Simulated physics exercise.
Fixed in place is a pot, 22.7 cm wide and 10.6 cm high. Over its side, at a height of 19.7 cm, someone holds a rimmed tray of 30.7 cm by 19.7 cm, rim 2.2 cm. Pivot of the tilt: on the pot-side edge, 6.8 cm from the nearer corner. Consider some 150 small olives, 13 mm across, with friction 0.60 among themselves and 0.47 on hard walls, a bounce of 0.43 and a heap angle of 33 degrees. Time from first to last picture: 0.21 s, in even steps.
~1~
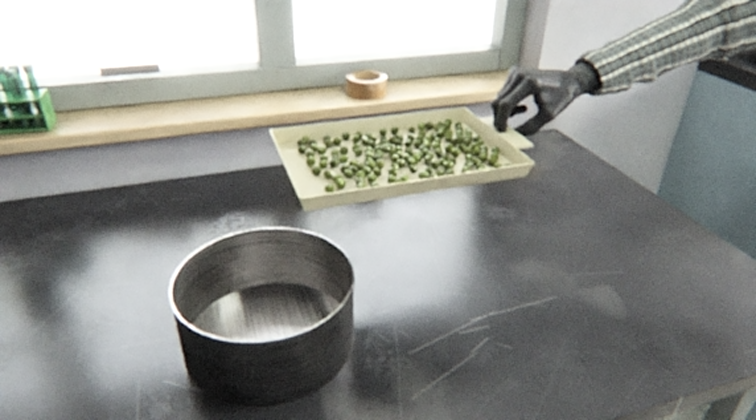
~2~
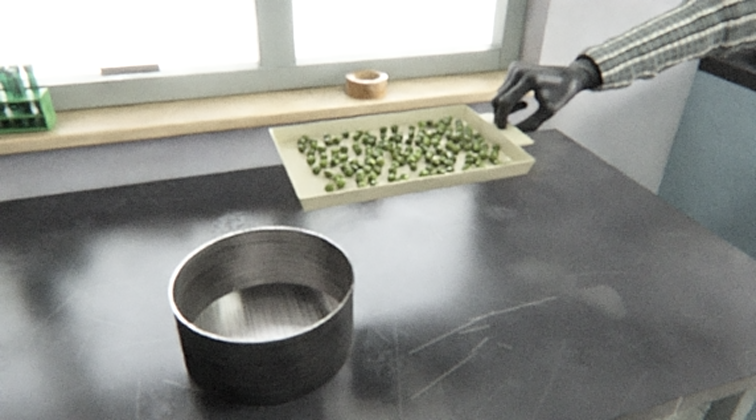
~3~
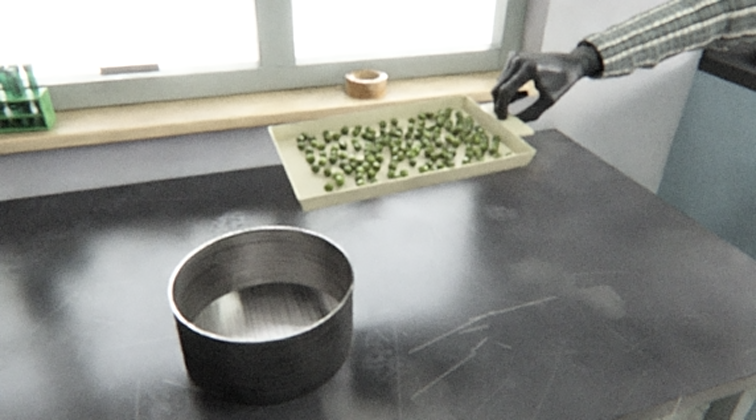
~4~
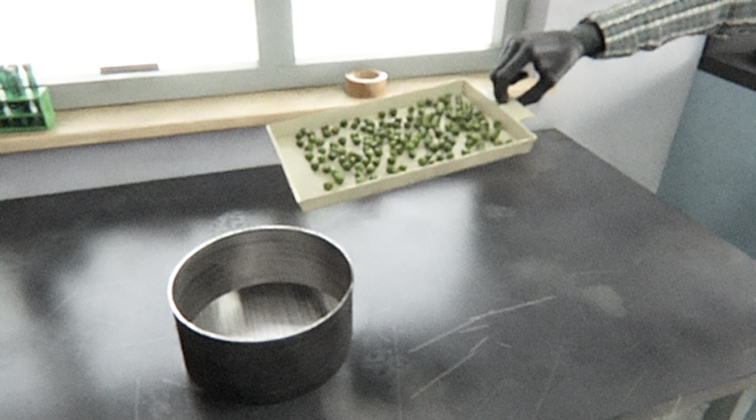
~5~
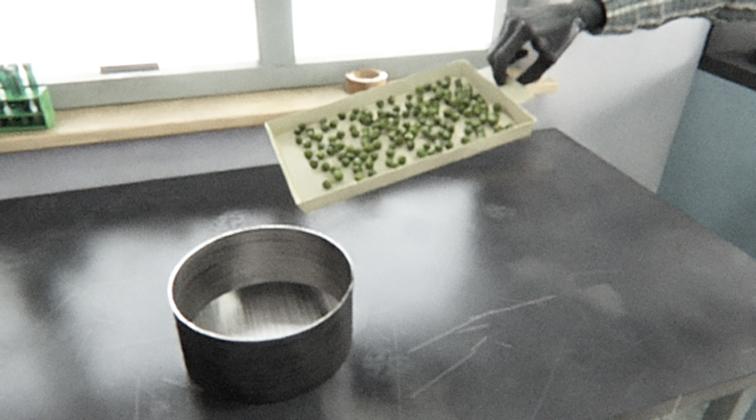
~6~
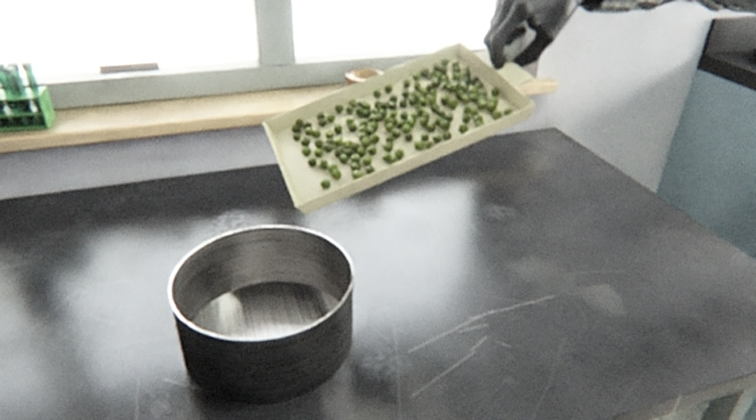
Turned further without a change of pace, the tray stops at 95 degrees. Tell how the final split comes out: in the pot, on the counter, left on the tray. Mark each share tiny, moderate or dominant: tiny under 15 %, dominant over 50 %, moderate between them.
Pot: Dominant, counter: Tiny, left on the tray: Tiny.
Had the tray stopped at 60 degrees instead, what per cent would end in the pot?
About 45 in a hundred would end up in the pot.
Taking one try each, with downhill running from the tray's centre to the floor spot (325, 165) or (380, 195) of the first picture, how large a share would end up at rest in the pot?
Roughly 45 per cent on the first try and 60 per cent on the second.
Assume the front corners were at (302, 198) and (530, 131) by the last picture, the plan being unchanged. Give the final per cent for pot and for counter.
Per cent by place - pot 100, counter 0.
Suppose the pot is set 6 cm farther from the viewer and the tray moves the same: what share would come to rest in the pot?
In that setup it would come to near 95 per cent.
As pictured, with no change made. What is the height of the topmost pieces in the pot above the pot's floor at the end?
Top level: Approx. 2.5 cm.
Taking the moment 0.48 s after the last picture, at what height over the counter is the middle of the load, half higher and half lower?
Some 22 cm.
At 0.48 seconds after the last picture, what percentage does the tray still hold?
Load share: Around 85%.
Then, 0.29 s after the last picture, tilt 57 degrees; the tray holds 100 %, the pot 0 %.
Then, 0.48 s after the last picture, tilt 82 degrees; the tray holds 85 %, the pot 0 %.
Then, 0.79 s after the last picture, tilt 95 degrees; the tray holds 15 %, the pot 70 %.
In the end, pot 95 %, counter 5 %, tray 0 %.
